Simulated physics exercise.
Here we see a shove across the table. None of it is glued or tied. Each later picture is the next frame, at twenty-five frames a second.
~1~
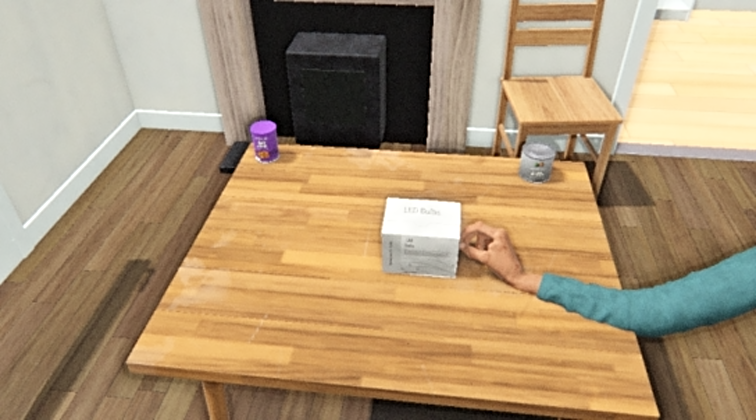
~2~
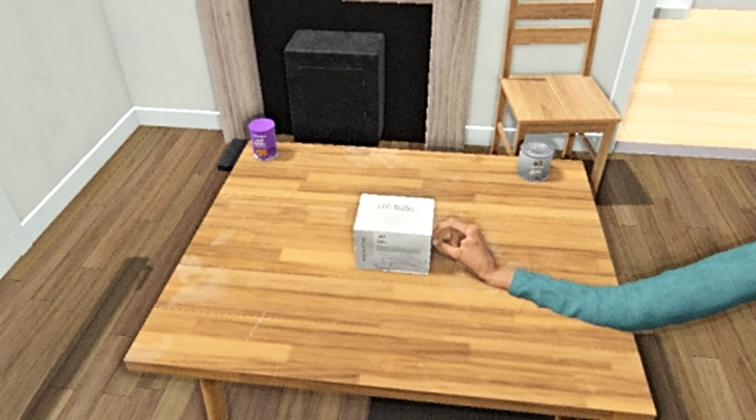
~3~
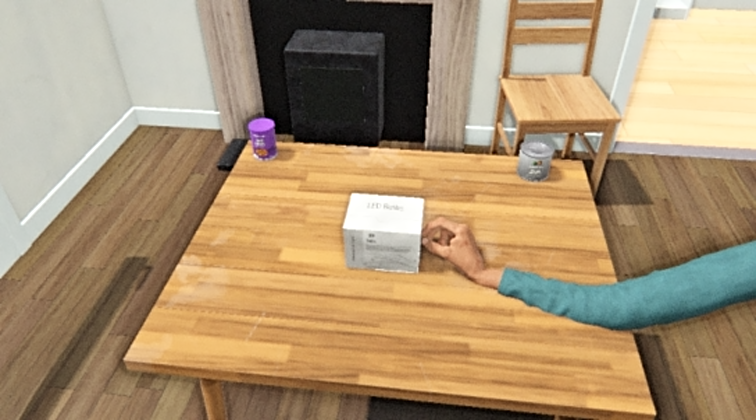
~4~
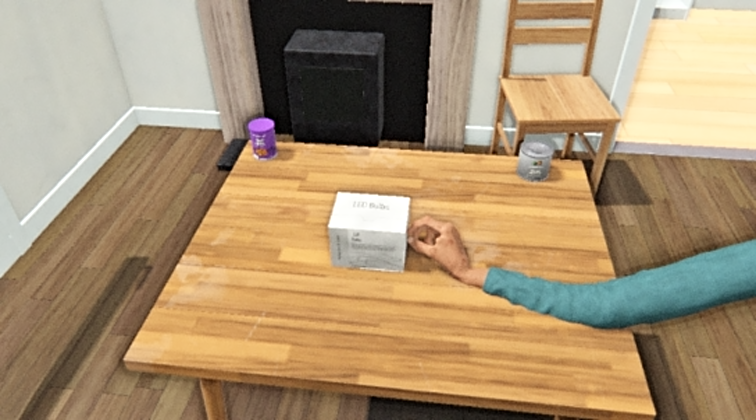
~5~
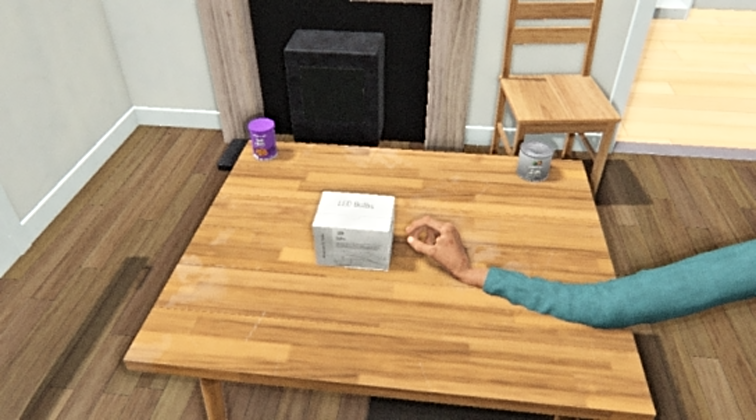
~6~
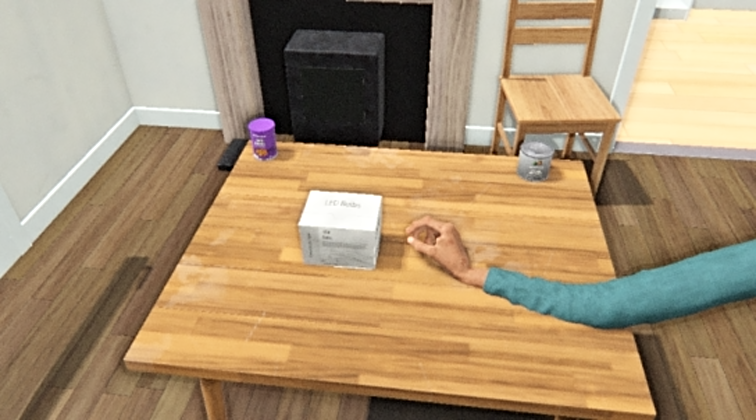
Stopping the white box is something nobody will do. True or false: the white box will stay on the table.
True.
Then, 0.10 s later than the last frame, white box moved about its own width near (317, 228).
Then, 0.20 s later than the last frame, white box moved about its own width near (302, 227).
When it is over, moved from the start, white box. End places, in pixels of the last picture, white box near (298, 226).
